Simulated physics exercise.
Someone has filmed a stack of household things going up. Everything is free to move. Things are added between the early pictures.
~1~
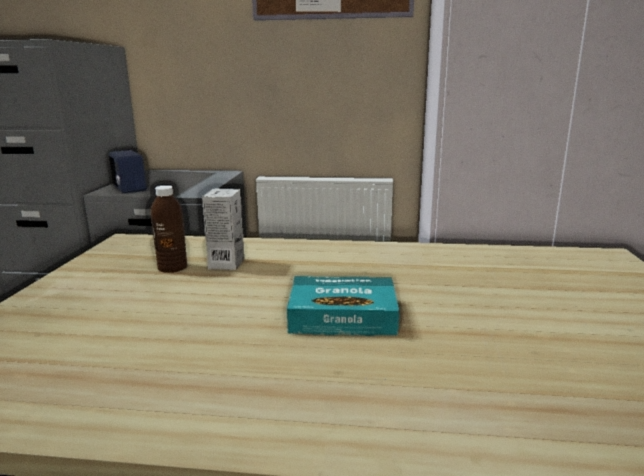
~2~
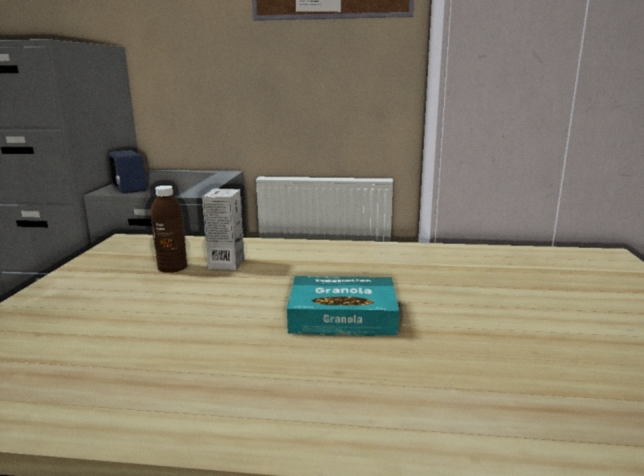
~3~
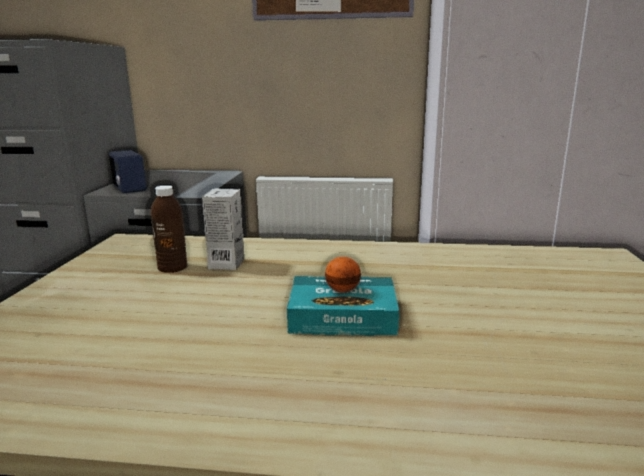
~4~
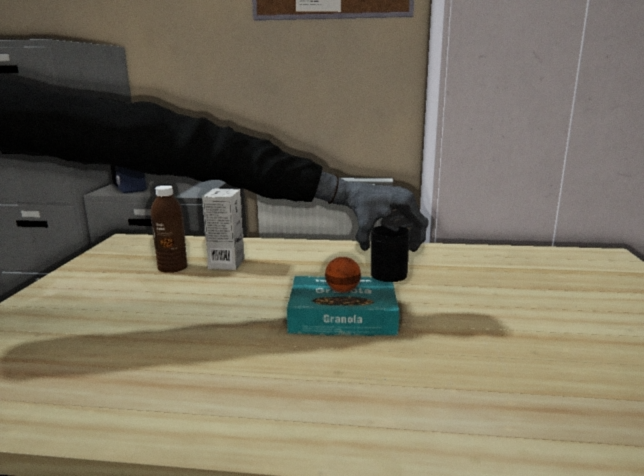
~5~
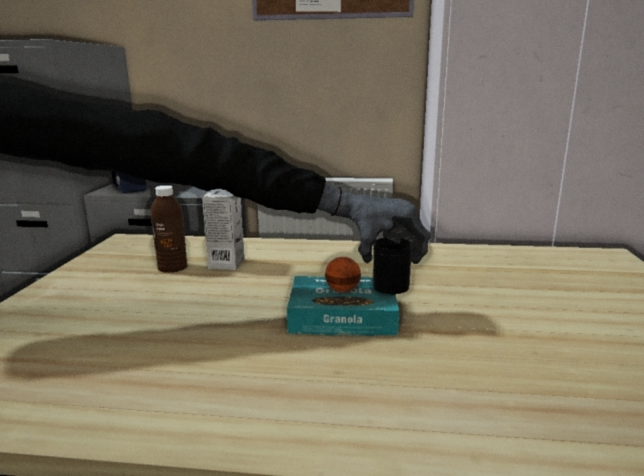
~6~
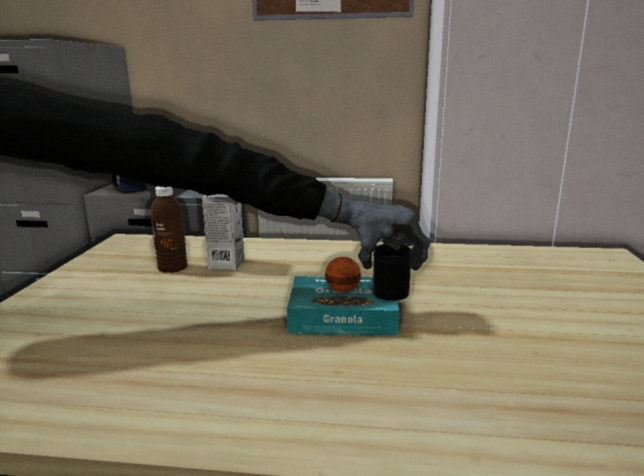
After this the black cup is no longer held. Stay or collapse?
It keeps its balance.
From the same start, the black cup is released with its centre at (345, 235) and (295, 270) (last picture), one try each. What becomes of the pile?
First, it gives way; second, it holds.
Then, 0.90 s past the last view, nothing moves.
Then, 1.70 s past the last view, black cup resting near (392, 272).
Finally, all 5 still in place. Final places as the last picture's camera would see them, black cup near (392, 272). The pile stays up.
